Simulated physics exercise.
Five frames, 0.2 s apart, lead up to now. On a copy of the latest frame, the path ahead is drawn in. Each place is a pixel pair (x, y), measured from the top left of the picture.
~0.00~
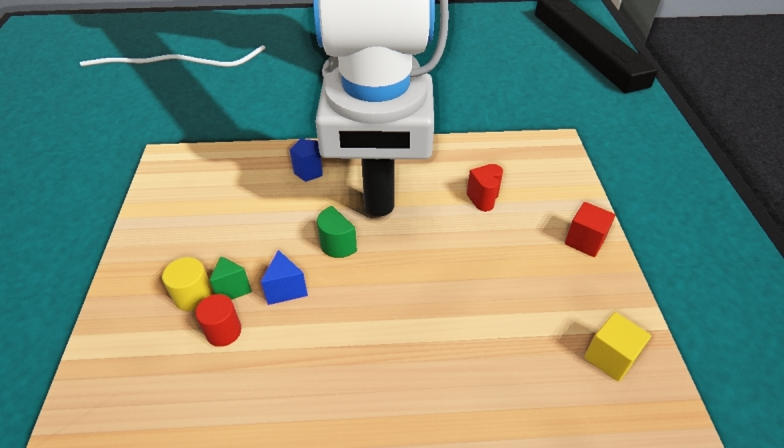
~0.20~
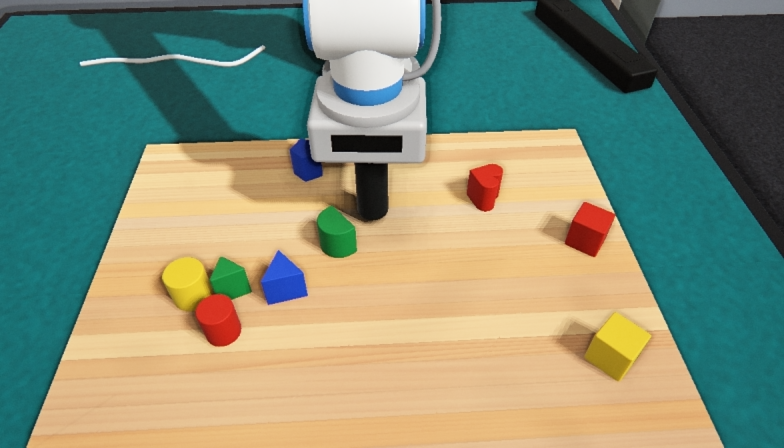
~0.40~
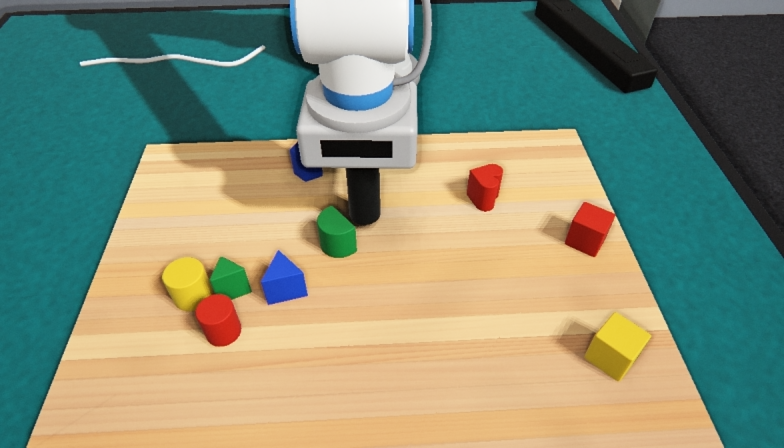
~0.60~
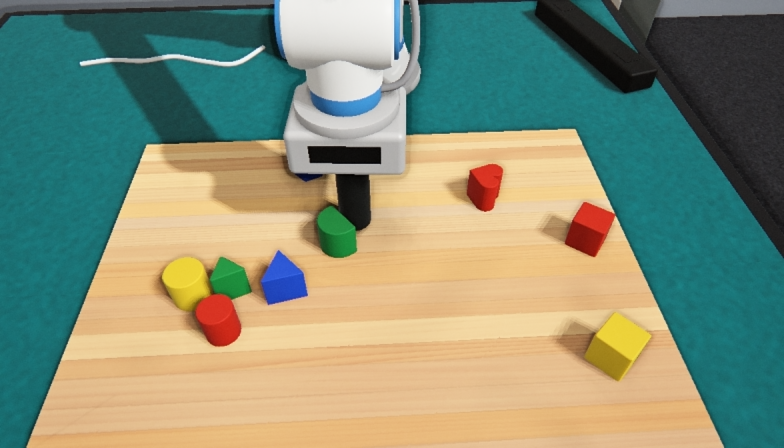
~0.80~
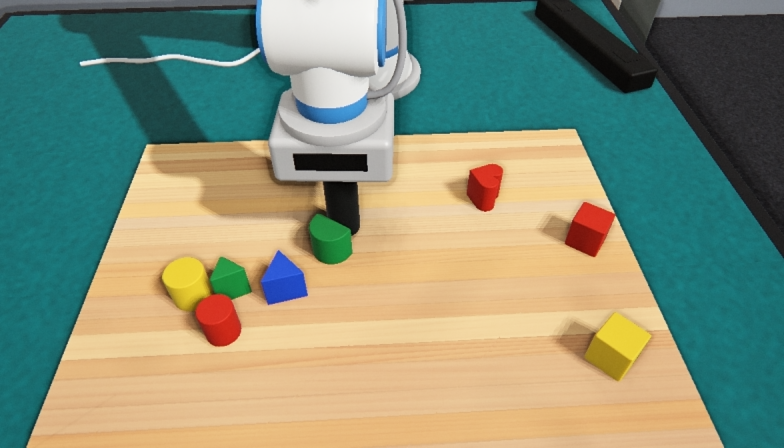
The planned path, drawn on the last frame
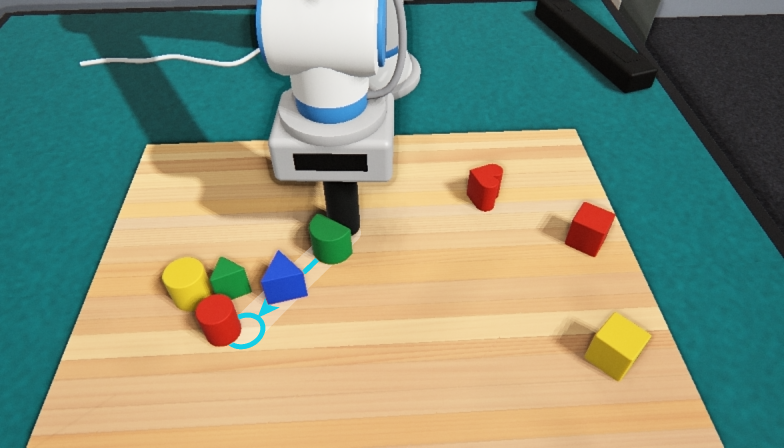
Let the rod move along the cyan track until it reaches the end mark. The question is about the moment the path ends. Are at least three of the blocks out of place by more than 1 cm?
Answer: Yes.
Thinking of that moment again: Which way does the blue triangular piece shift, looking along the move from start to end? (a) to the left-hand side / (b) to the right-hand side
a: To the left-hand side.
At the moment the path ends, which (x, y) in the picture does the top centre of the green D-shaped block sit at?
It is going to be at (239, 336).
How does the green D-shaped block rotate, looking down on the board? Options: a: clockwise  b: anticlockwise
The correct letter is b.
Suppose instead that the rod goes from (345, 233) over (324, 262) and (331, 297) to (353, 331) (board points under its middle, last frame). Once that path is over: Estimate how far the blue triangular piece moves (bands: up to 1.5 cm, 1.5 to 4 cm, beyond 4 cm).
That block covers between 1.5 and 4 cm.
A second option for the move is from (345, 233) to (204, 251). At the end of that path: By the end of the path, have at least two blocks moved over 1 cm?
I'd say no.
The line goes from (345, 233) directly to (244, 331).
The first path, step by step. One third of the way, rod at (313, 256); blue triangular piece at (270, 277); green D-shaped block at (296, 261), turned 20° anticlockwise.
Two thirds of the way, rod at (278, 289); red cylinder at (207, 312); blue triangular piece at (236, 321), turned 15° anticlockwise; green D-shaped block at (261, 298), turned 30° anticlockwise.
At the end, rod at (242, 324); red cylinder at (197, 316); green triangular piece unmoved; blue triangular piece at (209, 362); green D-shaped block at (239, 336), turned 55° anticlockwise.
